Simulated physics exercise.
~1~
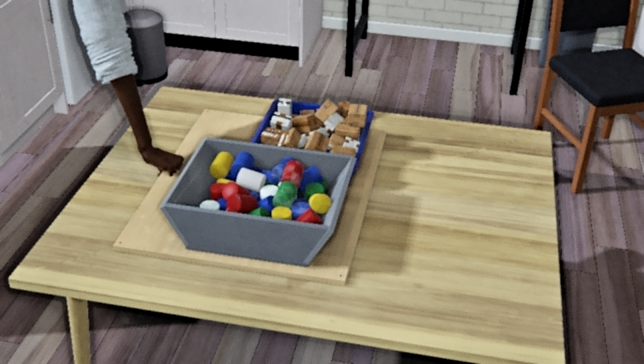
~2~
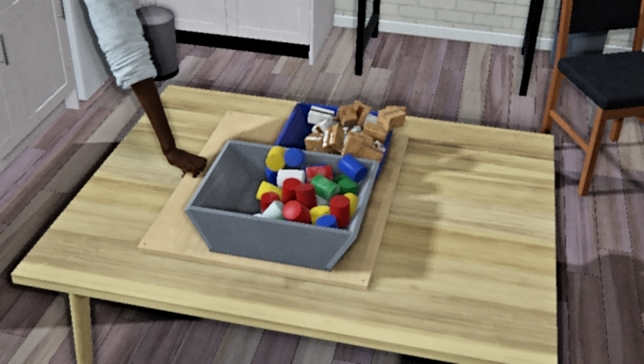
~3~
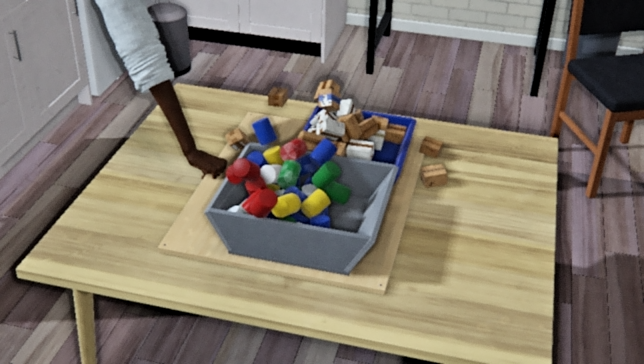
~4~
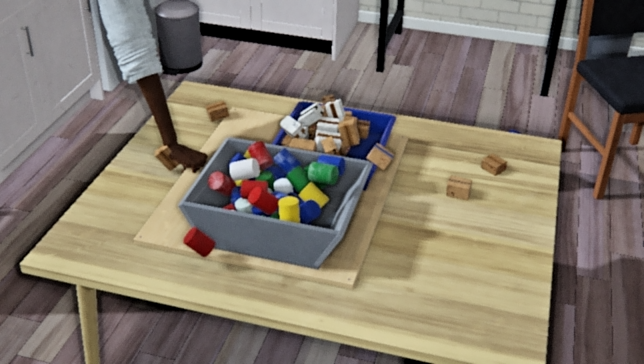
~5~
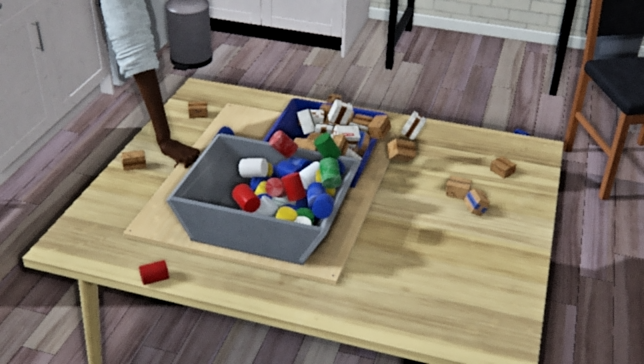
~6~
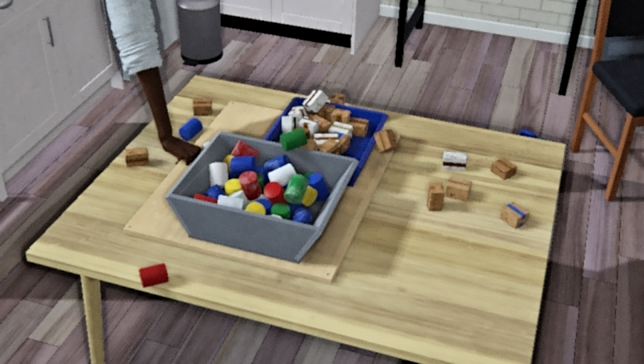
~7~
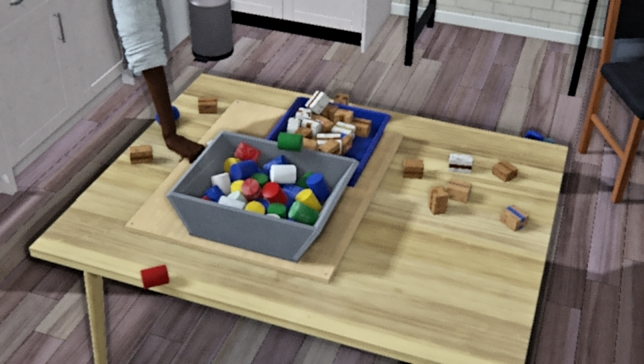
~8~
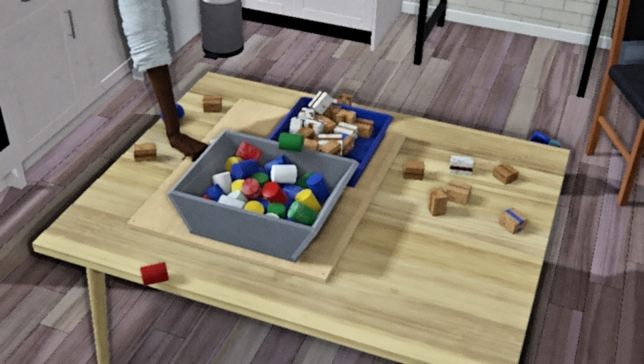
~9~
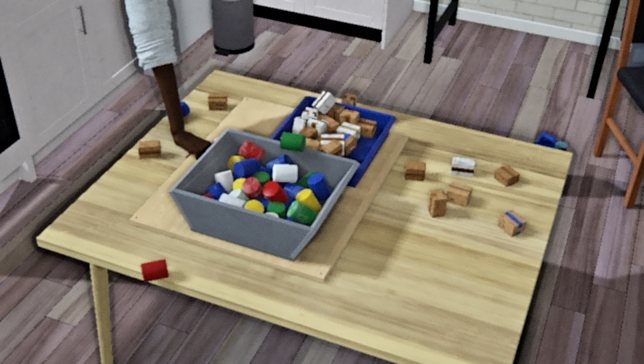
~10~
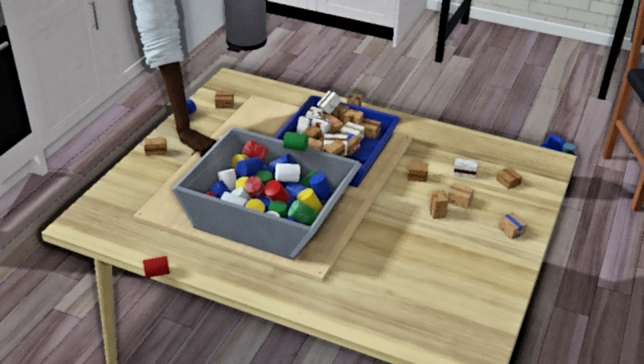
A hand shakes two trays on a board sideways, scattering some blocks across the table.
